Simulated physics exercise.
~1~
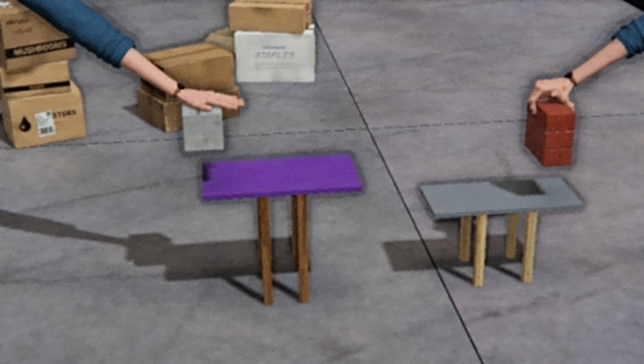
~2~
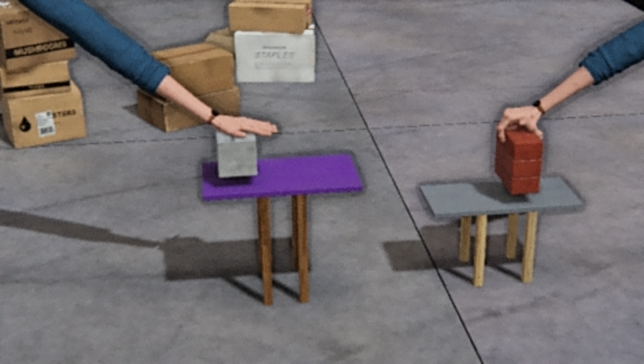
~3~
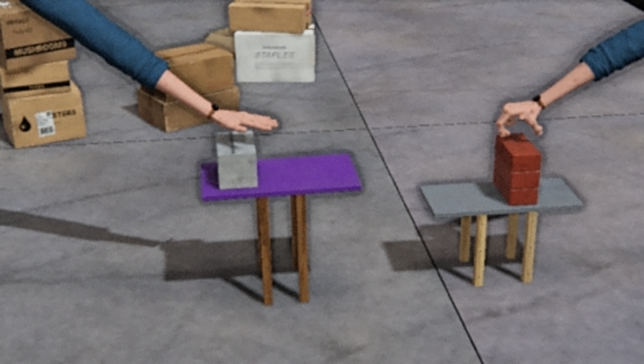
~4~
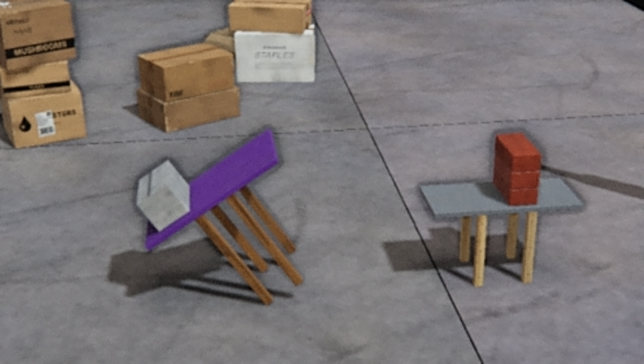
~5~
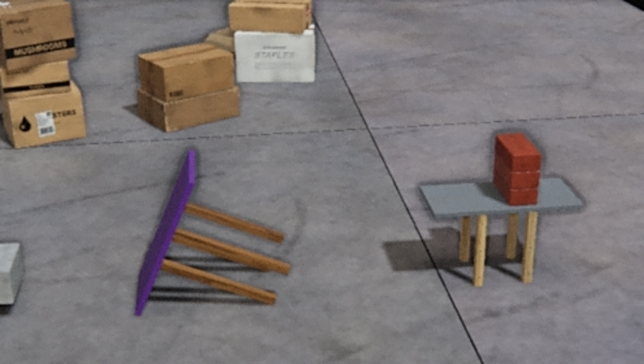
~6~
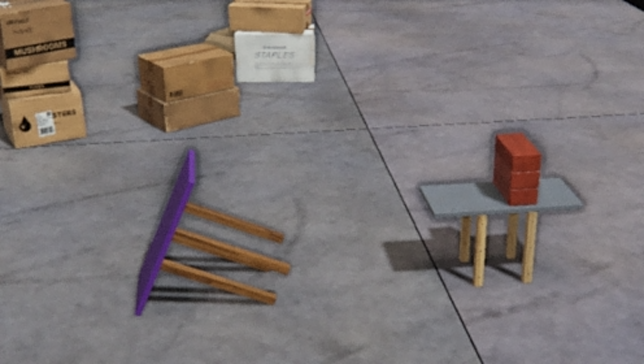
On a concrete floor, hands load two small tables, and only the purple one tips over.
